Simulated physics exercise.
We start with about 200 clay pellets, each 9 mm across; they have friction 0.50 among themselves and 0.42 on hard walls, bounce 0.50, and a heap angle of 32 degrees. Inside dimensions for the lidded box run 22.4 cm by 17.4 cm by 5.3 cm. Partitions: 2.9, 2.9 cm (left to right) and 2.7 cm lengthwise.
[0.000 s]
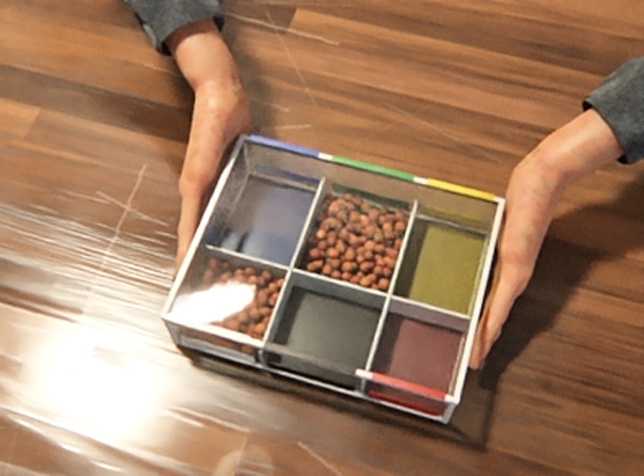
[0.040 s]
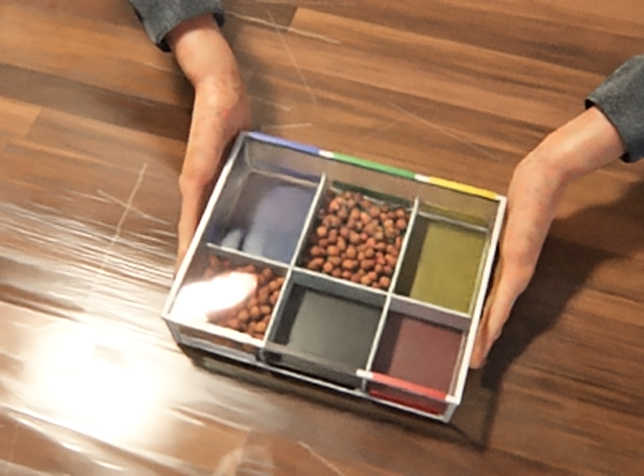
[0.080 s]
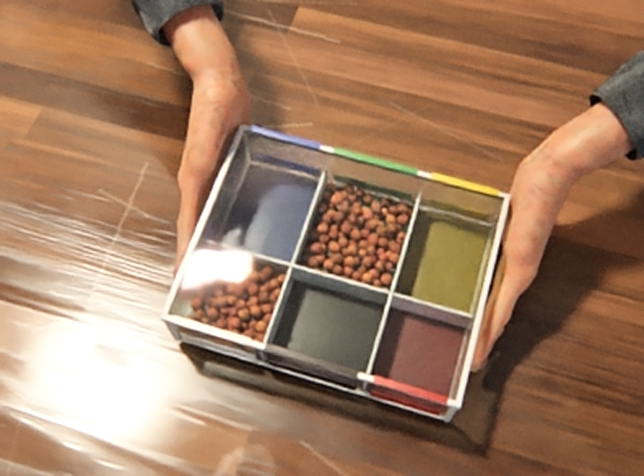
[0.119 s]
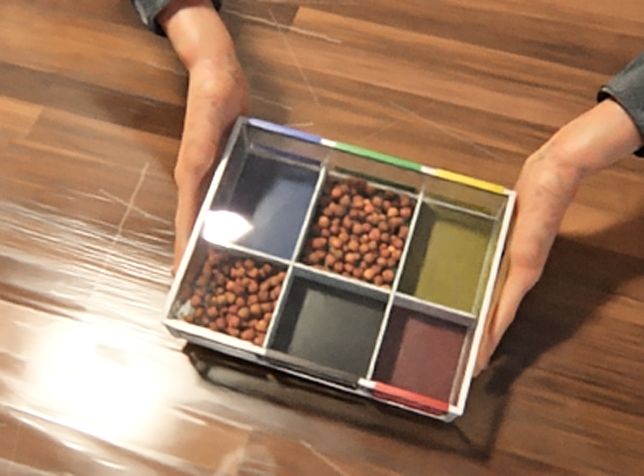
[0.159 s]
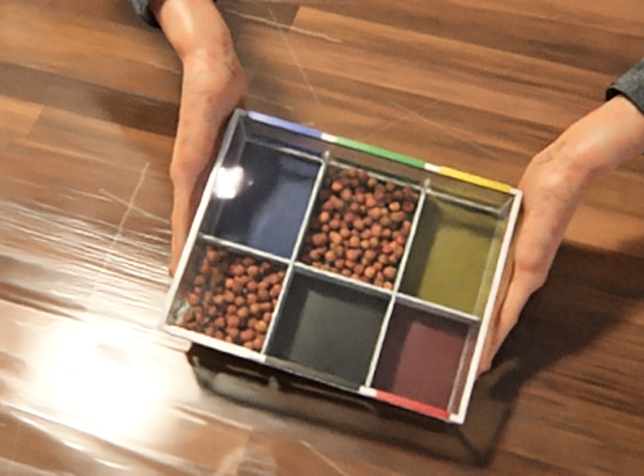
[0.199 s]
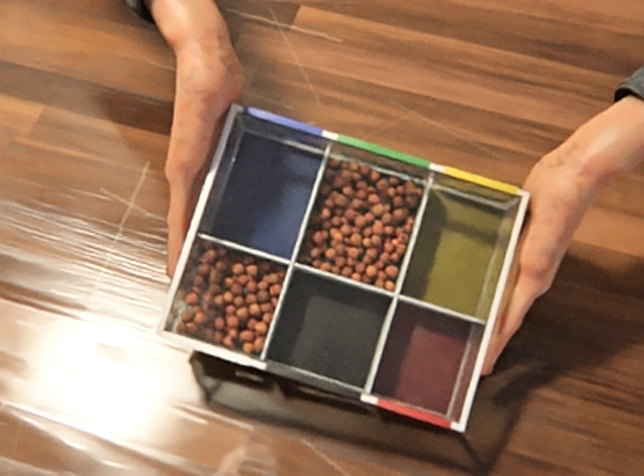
In the video, two hands hold a clear, six-compartment box with reddish-brown pellets in the top-middle and bottom-left sections above a wooden surface, then gradually tilt it slightly, raising its far side while the pellets stay in their compartments.
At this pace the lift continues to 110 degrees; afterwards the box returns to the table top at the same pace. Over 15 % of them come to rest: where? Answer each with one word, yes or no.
Red: Yes. Blue: No. Green: No. Yellow: No. White: Yes. Black: Yes.
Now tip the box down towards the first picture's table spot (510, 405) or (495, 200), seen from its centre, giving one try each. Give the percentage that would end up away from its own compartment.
Estimate: Some 90 % and some 75 % respectively.
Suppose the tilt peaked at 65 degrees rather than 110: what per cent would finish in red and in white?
Shares: Red 5, white 45, per cent.
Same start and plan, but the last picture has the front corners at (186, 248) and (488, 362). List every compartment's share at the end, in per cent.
By the end, red has 0%, blue has 0%, green has 45%, yellow has 50%, white has 0% and black has 0%.
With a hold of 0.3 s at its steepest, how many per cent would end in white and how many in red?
In that case white keeps 35% and red keeps 35%.
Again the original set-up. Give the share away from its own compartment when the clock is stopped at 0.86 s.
30 percent.
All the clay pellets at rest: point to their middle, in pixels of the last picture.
Estimated resting centre: Around (330, 359).
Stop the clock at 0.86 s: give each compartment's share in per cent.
Red 10 %, blue 0 %, green 30 %, yellow 0 %, white 40 %, black 20 %.
After 0.86 s, tilt 109 degrees; red 10 %, green 30 %, white 40 %, black 20 %.
After 1.30 s, tilt 47 degrees; red 30 %, green 5 %, white 35 %, black 30 %.
After 1.81 s, tilt 0 degrees; red 35 %, green 5 %, white 35 %, black 30 %.
At rest (2.4 s), red 35 %, blue 0 %, green 5 %, yellow 0 %, white 35 %, black 30 %.
